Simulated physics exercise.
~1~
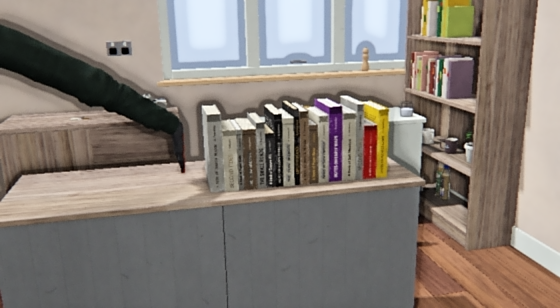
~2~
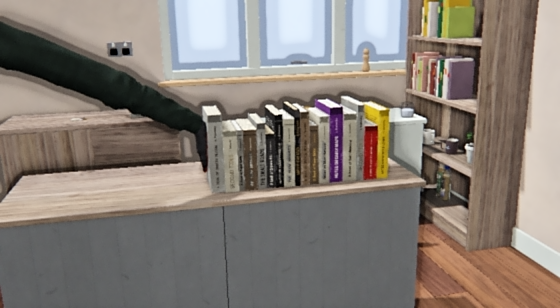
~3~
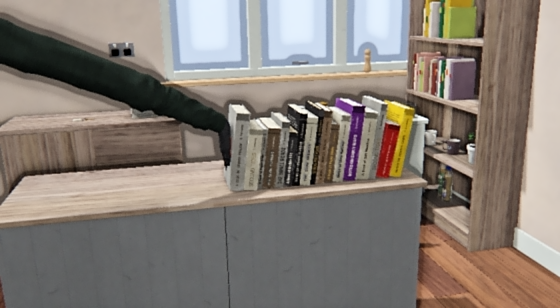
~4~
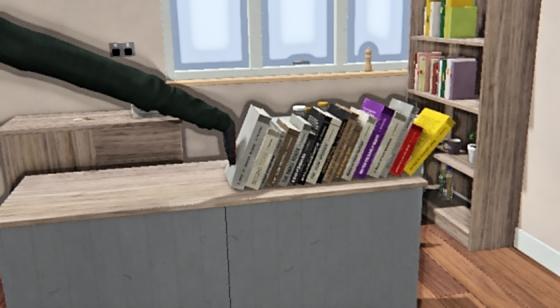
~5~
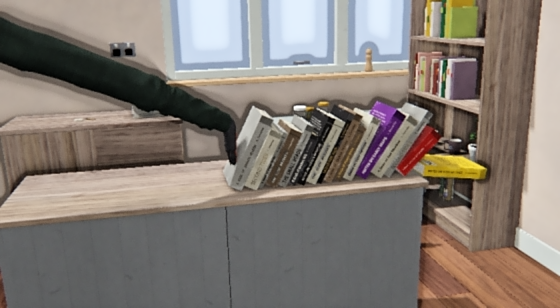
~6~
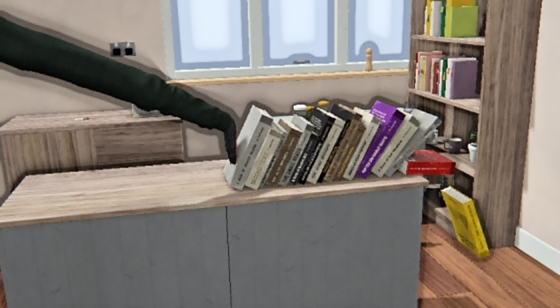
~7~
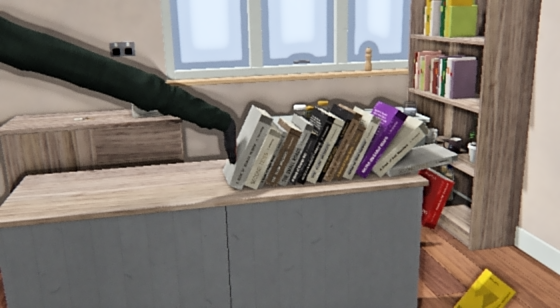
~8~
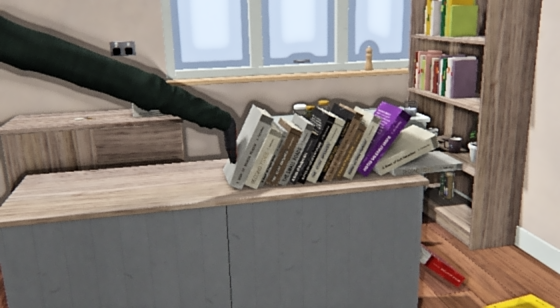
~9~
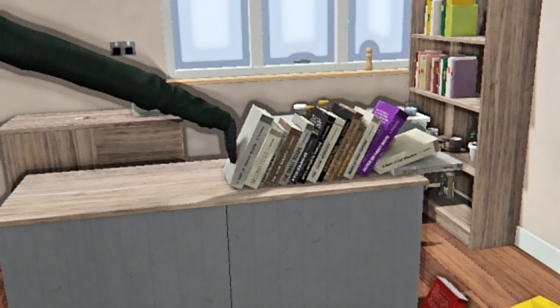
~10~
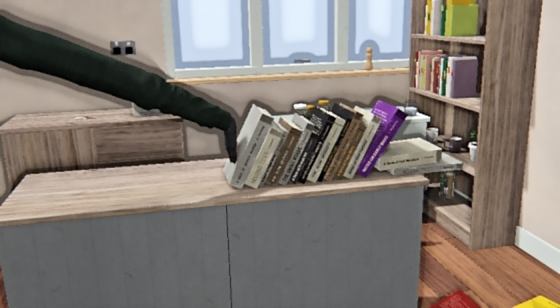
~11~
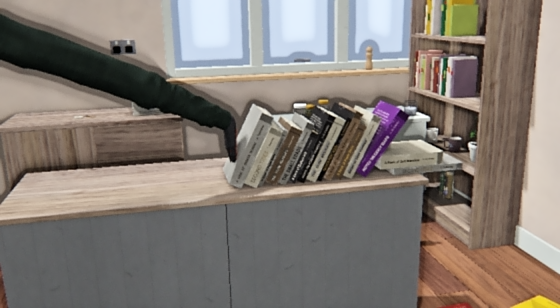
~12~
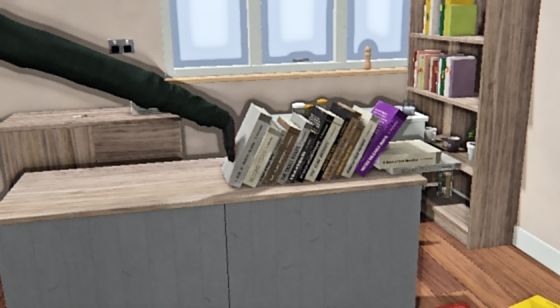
In a dining room with pale windows and a wooden bookcase at the right, a slightly swaying view faces a grey cabinet with a wooden worktop. A row of upright books, mostly pale and dark with purple, red and yellow ones towards the right, stands on it. A long dark green arm reaches in from the left, pushes the row rightward and stops. The books lean over to the right, and the yellow one tips off the edge, followed by the red one. Both end on the floor, while the purple book stays leaning on top beside pale books slumped at the edge.
